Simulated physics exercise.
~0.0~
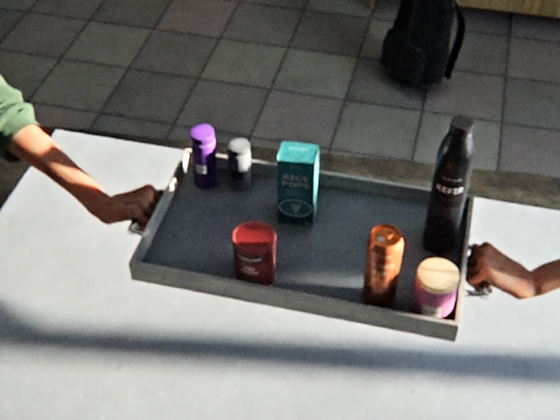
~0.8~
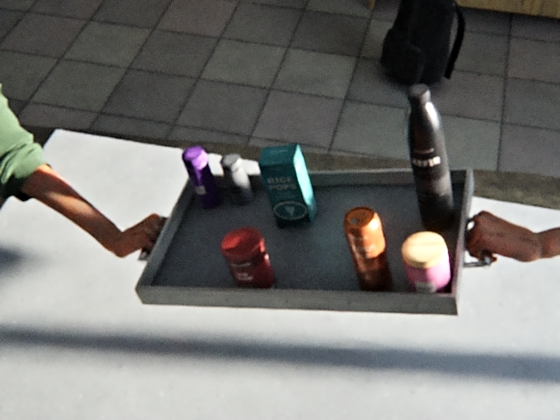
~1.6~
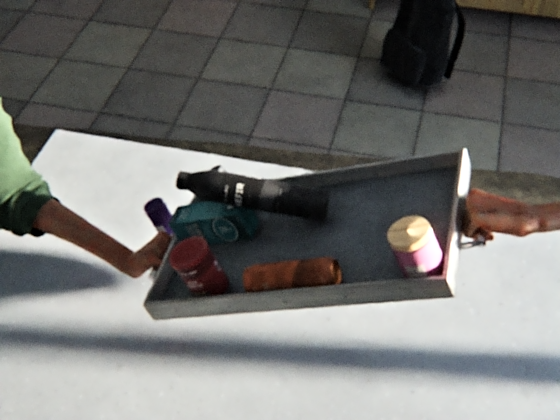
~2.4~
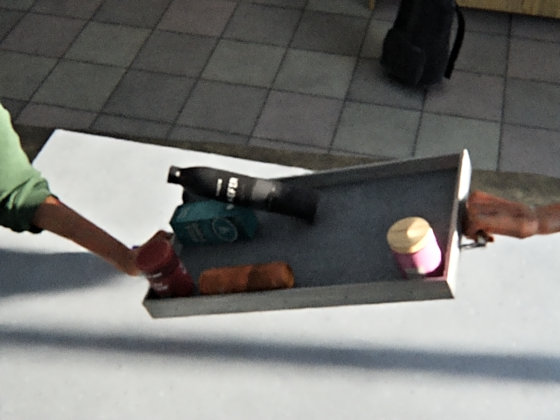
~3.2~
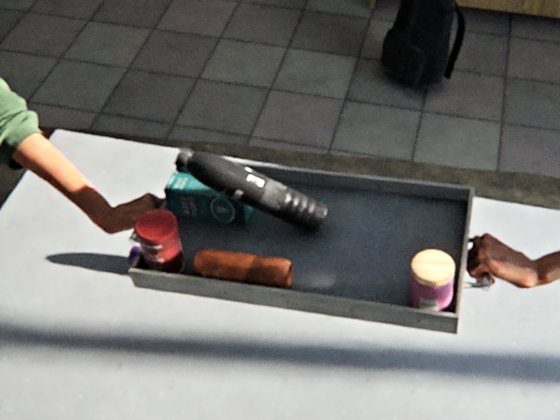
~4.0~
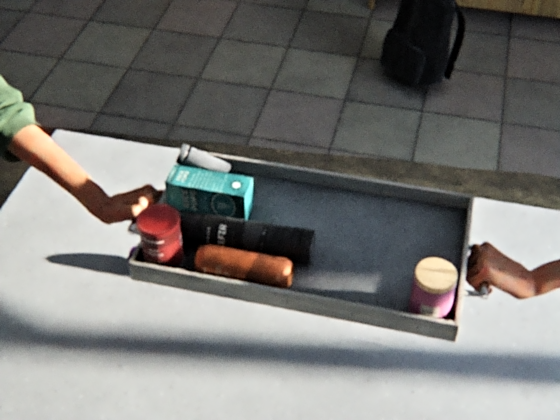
Two hands grip a grey tray by its ends above a pale table, seen from above, with paving and a black backpack behind. A purple shaker, a grey shaker and a turquoise carton stand at the back left, a black bottle at the back right, and a red tin, orange can and pink jar along the front. The tray tips left, and the carton, bottle and can topple as things slide that way. The purple shaker goes over the left end. The tray comes back nearly level, the red tin upright at left, the pink jar still standing at right.
